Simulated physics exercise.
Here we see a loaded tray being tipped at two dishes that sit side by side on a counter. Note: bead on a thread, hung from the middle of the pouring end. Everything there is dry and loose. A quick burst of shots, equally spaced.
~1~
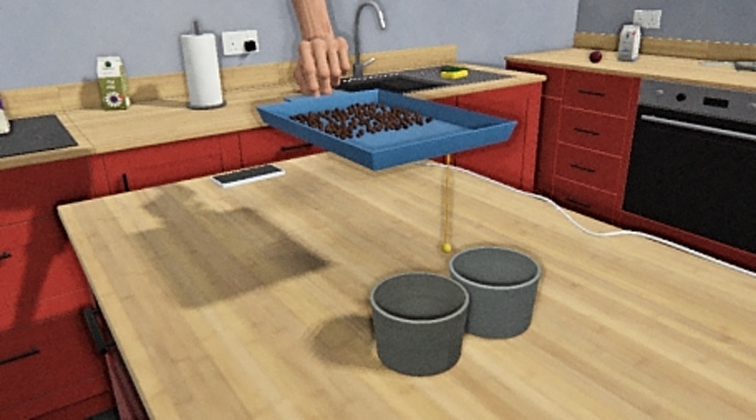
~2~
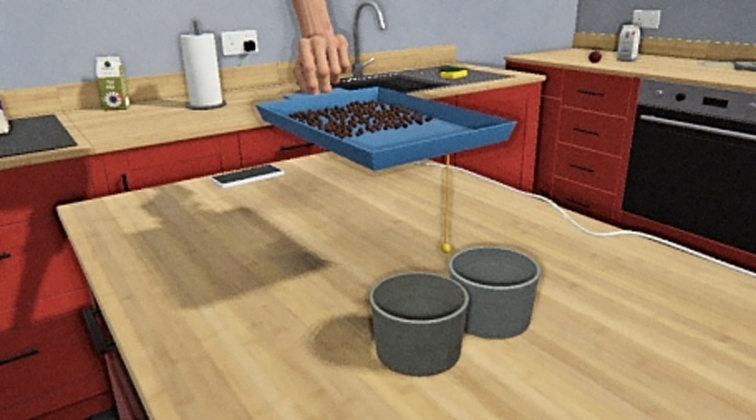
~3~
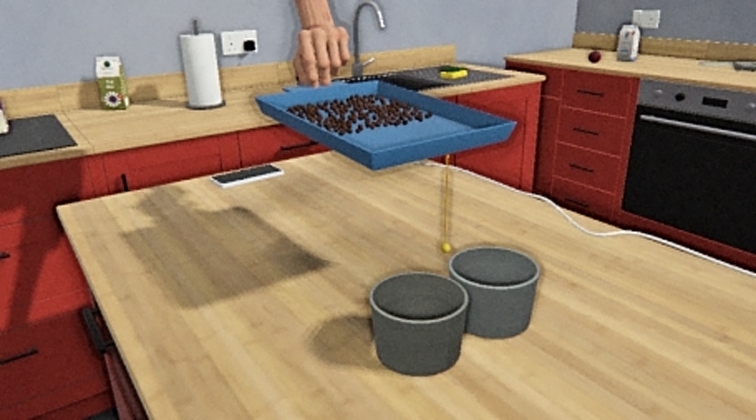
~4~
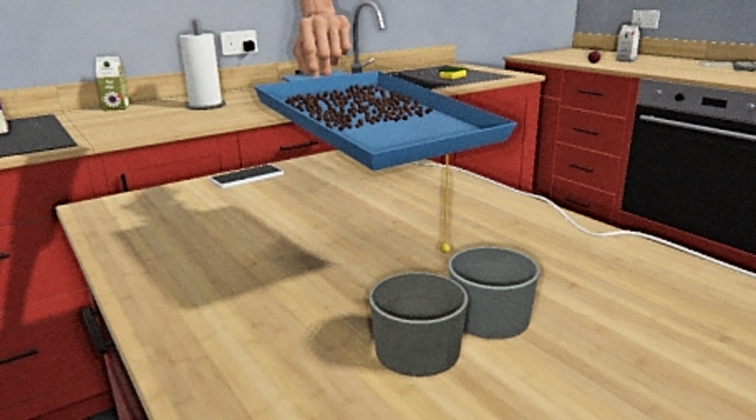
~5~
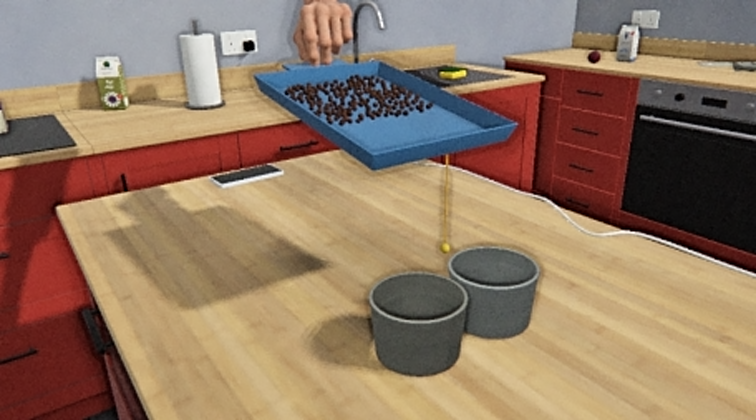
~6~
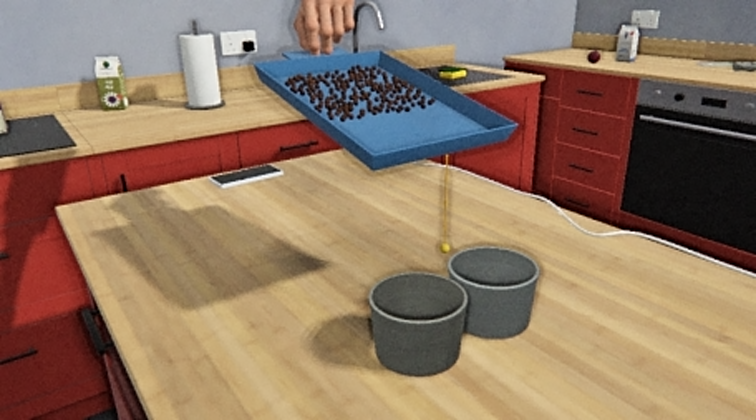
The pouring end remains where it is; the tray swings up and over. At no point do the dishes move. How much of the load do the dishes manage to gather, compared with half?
The dishes will gather the main share.
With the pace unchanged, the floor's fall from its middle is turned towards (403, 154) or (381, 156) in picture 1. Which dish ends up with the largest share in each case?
It would be the left-side one to begin with, and after that the left-side one.
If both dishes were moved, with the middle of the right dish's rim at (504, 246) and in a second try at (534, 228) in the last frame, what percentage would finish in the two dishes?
50, then 10 %.
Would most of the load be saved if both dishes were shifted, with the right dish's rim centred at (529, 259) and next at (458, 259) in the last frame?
In order, they'd catch a major share, and next a minor share.
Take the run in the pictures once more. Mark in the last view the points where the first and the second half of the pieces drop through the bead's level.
(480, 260), then (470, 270).
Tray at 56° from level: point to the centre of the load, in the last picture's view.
The middle of the pieces lands at roughly (451, 143).
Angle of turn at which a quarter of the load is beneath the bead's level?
Roughly 95 degrees of turn.
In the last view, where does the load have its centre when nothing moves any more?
At about (481, 318).
Soon after the last picture, tray tipped steeply; nearly all on the tray; a stray few in the right dish; a stray few outside both; a stray few in the air.
A little later, tray tipped right over; about a third on the tray; a small part in the left dish; a small part in the right dish; a stray few outside both; about half in the air.
Later still, tray tipped past a quarter turn; about a third in the left dish; about half in the right dish; a small part outside both.
At rest, tray tipped past a quarter turn; about a third in the left dish; about half in the right dish; a small part outside both.
